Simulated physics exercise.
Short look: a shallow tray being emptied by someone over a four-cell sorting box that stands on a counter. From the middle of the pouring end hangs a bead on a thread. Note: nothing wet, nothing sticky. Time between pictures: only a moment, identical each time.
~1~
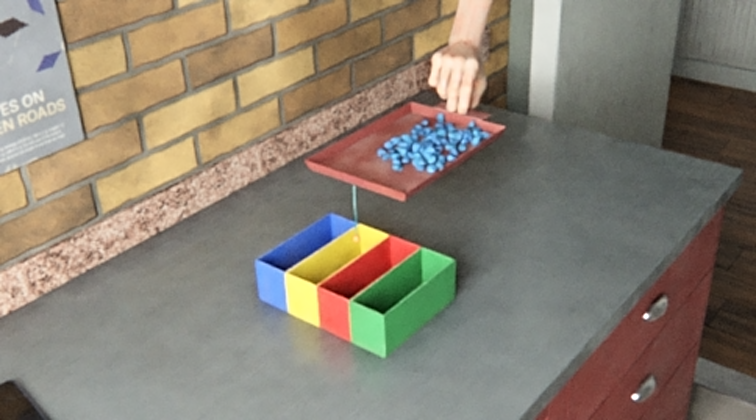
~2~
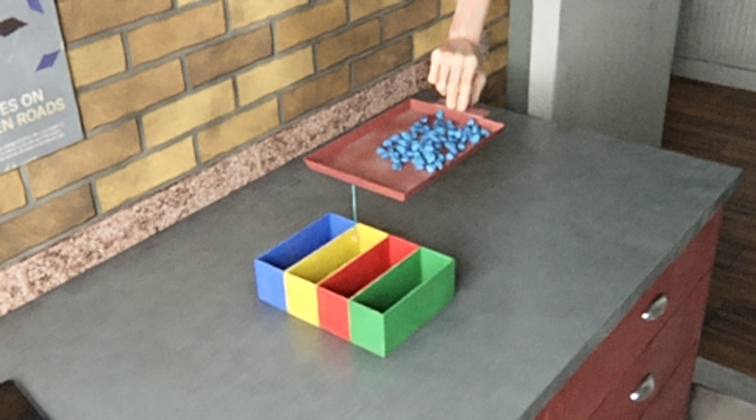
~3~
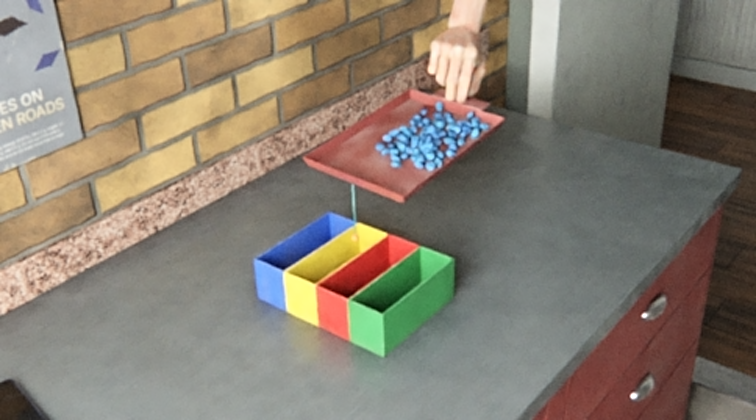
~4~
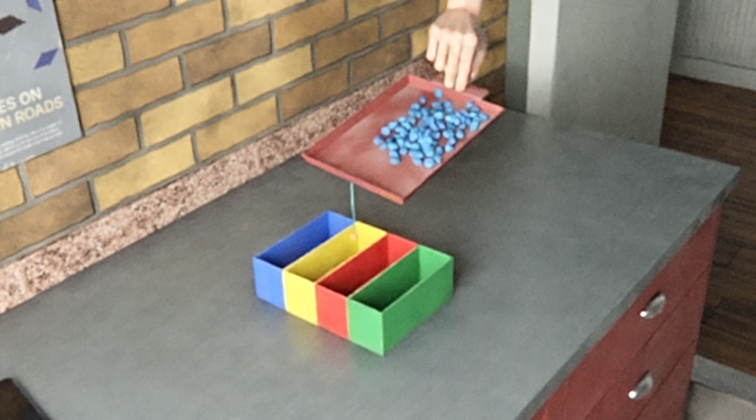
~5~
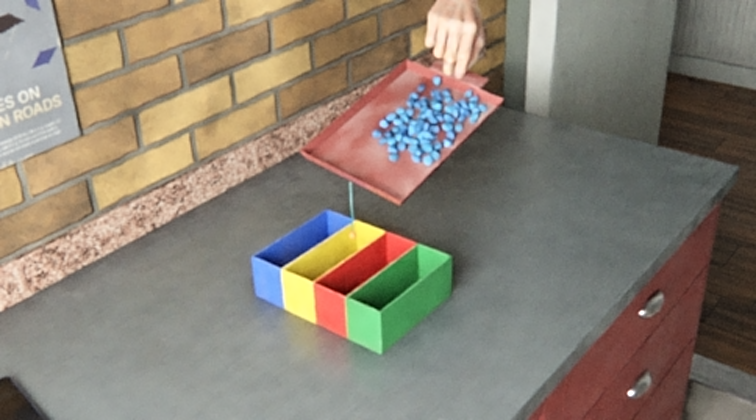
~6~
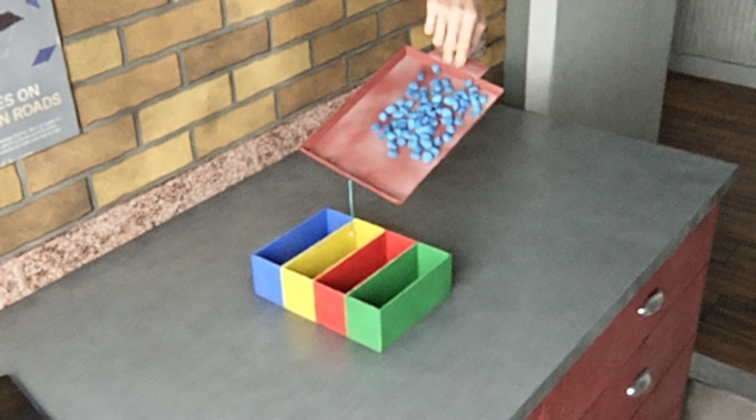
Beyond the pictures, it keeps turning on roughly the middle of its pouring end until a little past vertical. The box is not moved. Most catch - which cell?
Cell: Green.
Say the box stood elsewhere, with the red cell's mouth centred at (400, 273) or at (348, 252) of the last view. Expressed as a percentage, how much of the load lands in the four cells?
You'd get about 100 per cent first and about 60 per cent second.
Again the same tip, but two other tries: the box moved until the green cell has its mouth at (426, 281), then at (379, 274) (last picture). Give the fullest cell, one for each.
So it's the red cell for the first shift and green for the second.
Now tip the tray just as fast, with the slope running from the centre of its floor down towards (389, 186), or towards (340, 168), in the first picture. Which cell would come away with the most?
The first try: Green. The second: That blue cell.
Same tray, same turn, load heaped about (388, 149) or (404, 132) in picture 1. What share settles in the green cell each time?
About 60 % and 70 %.
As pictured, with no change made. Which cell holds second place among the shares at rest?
That red cell.
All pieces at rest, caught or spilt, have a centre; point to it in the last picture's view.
Once nothing moves, the middle sits near (386, 310).
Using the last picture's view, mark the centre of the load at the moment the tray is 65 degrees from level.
Somewhere about (405, 187).
Soon after the last picture, tray tipped steeply; most on the tray; a small part falling or outside the box.
A little later, tray tipped past a quarter turn; a small part on the tray; about two thirds in the green cell; about a quarter in the red cell; a small part falling or outside the box.
Later still, tray tipped past a quarter turn; about two thirds in the green cell; about a third in the red cell; a small part falling or outside the box.
At rest, tray tipped past a quarter turn; about two thirds in the green cell; about a third in the red cell; none in the yellow cell; none in the blue cell; a small part outside the box.
